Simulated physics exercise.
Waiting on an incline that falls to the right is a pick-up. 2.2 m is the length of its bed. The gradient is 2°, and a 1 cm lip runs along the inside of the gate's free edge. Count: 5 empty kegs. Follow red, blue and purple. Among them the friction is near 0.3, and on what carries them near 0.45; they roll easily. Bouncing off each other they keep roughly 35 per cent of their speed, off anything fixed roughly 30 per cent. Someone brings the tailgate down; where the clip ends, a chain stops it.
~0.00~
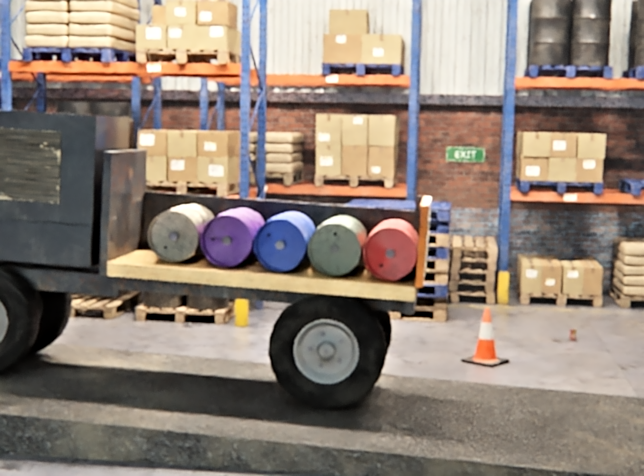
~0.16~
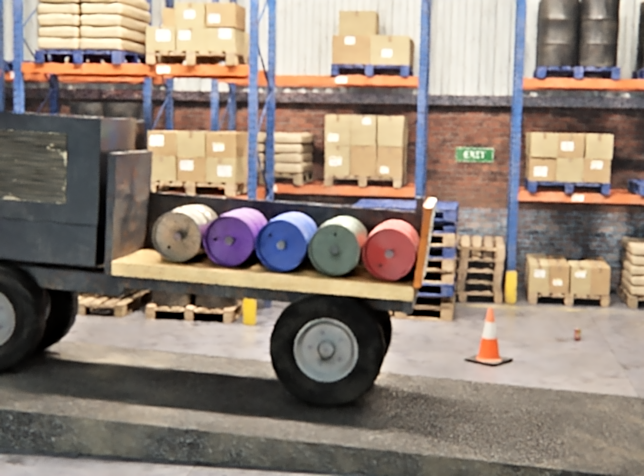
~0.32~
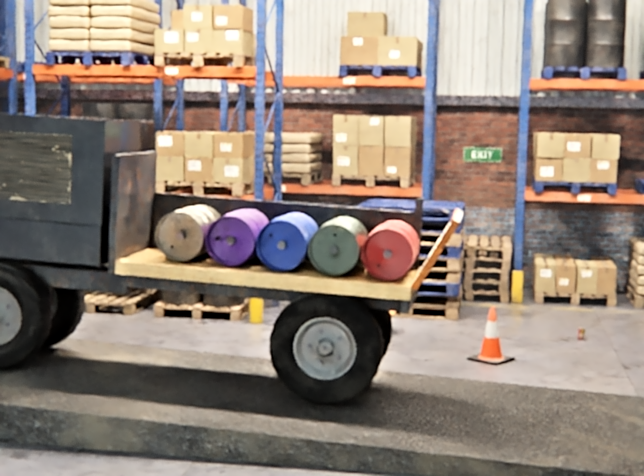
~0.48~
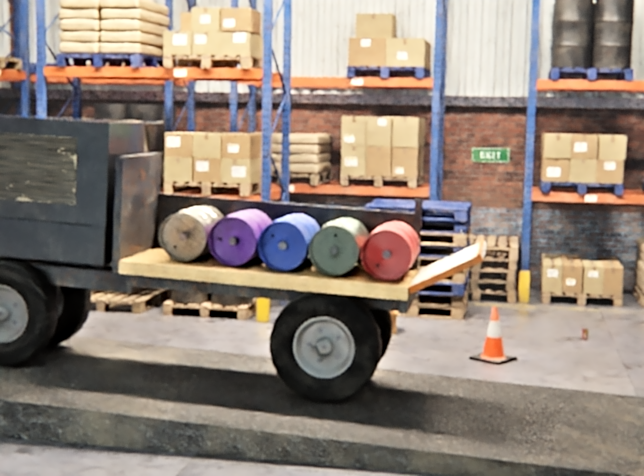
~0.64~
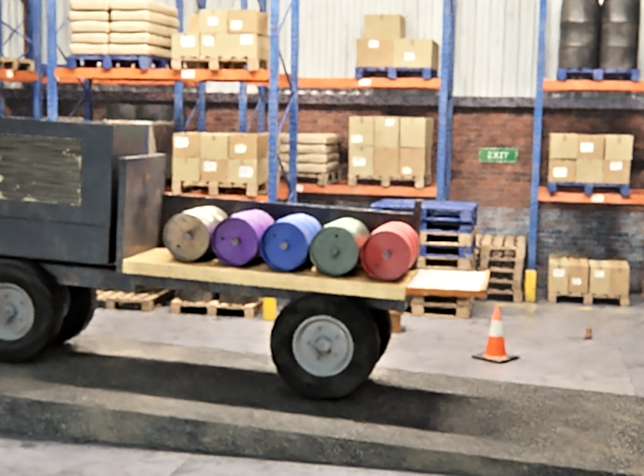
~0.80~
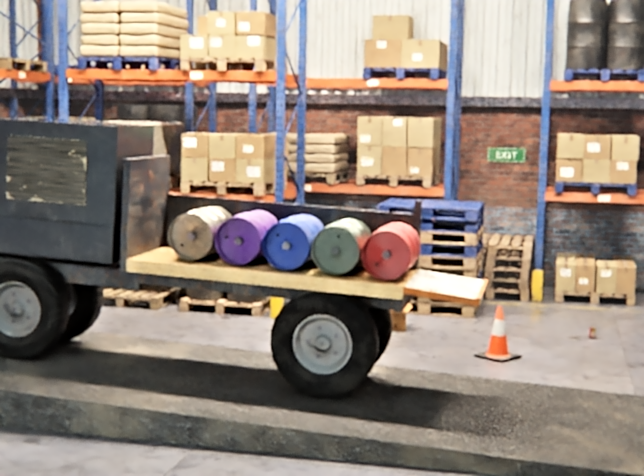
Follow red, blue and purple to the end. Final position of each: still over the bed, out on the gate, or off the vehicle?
Red: Off the vehicle. Blue: Off the vehicle. Purple: Off the vehicle.
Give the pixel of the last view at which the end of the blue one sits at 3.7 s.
Estimated pixel position: About (387, 255).
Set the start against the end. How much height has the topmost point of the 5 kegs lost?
About 110 cm.
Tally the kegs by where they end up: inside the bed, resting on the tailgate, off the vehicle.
0, 0, 5.
By 2.1 s, red is on the gate, 5 cm past the hinge, rolling right; blue is on the bed, 75 cm short of the hinge, rolling right; purple is on the bed, 115 cm short of the hinge, rolling right; 0 out so far.
By 3.7 s, red is off the vehicle; blue is on the bed, 15 cm short of the hinge, rolling right; purple is on the bed, 55 cm short of the hinge, rolling right; 1 out so far.
By 5.7 s, red is out on the ground; blue is out on the ground; purple is dropping off the gate; 4 out so far.
Finally (10.2 s), red is off the vehicle; blue is out on the ground; purple is out on the ground; 5 out so far.
